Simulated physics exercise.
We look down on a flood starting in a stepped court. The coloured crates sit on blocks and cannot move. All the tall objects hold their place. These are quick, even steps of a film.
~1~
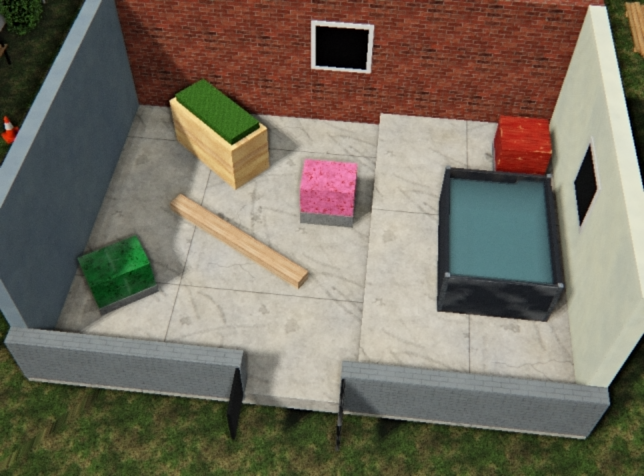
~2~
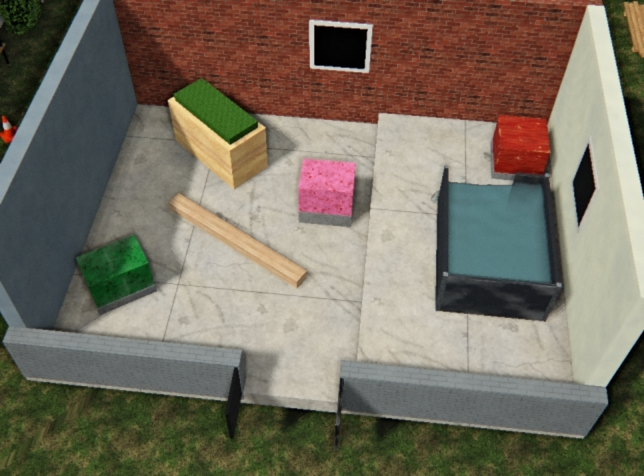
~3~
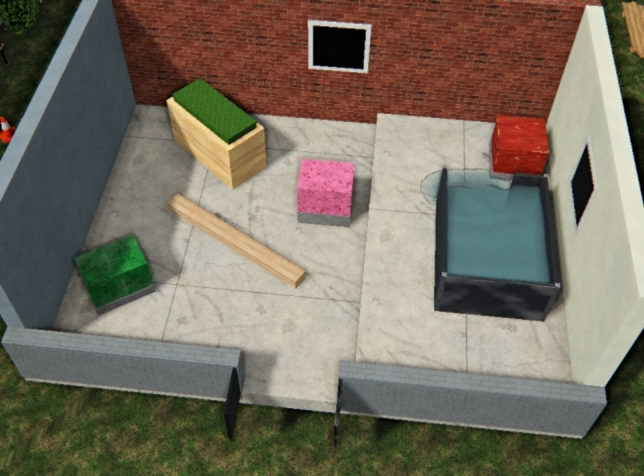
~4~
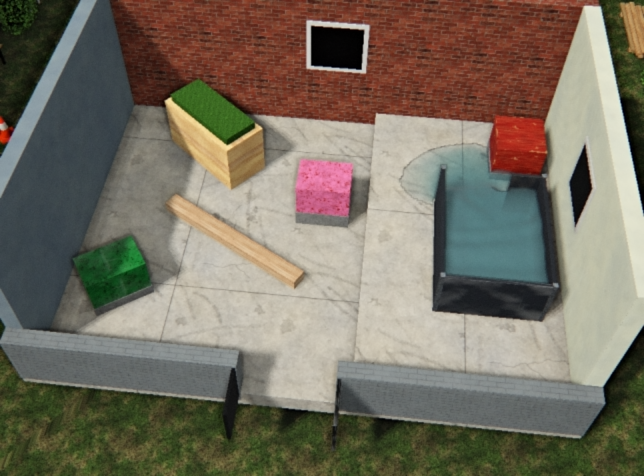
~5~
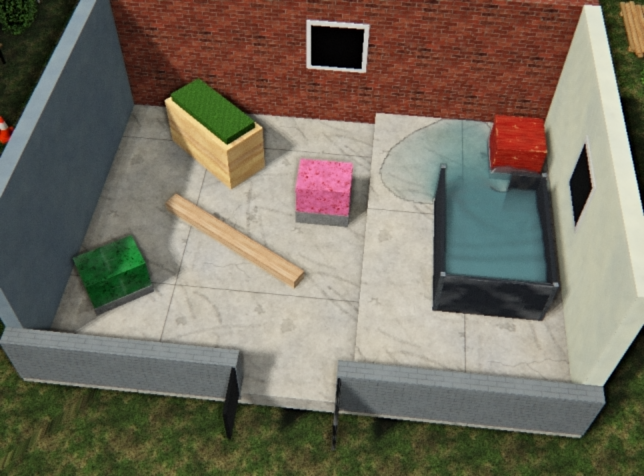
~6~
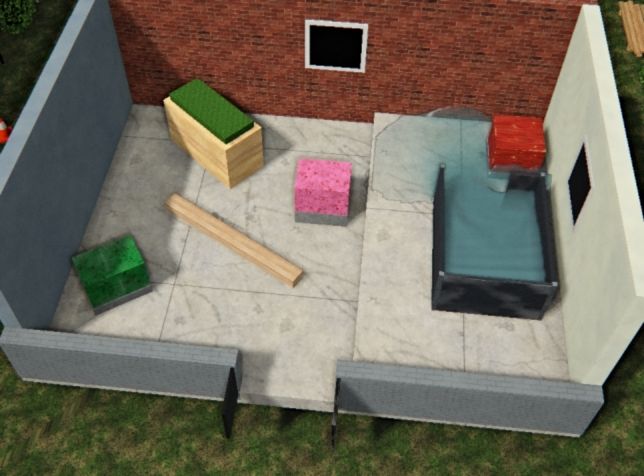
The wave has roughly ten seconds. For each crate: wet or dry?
One by one: The red crate gets wet; the pink crate stays dry; the green crate stays dry.
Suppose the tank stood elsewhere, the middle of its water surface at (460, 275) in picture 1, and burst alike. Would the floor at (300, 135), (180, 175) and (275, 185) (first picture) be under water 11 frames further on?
As listed: Under water, clear, dry.
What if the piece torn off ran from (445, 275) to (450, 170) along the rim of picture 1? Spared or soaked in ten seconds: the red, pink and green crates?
The red one is safe; the pink one is topped; the green one gets wet.
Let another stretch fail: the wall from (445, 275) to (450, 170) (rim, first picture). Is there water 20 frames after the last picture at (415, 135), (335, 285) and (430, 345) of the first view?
In turn: No water, wet, dry.
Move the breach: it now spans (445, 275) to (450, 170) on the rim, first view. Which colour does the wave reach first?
I say the pink crate.
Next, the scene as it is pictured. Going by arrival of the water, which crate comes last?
I say the green-painted one.
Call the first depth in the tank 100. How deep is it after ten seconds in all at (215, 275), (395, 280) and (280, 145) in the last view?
In that order: 6, 2 and 14 per cent.
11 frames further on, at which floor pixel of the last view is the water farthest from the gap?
Close to (173, 108).
A moment on, water covers 20 % of the floor; the red crate water round its plinth, the pink crate water round its plinth, the green crate not reached.
Next, water covers 25 % of the floor; the red crate water round its plinth, the pink crate water round its plinth, the green crate not reached.
Then, water covers 40 % of the floor; the red crate water round its plinth, the pink crate water round its plinth, the green crate not reached.
Later, water covers 80 % of the floor; the red crate water round its plinth, the pink crate water round its plinth, the green crate water round its plinth.
In the end, water covers 90 % of the floor; the red crate was topped, the pink crate stayed above the water, the green crate stayed above the water.
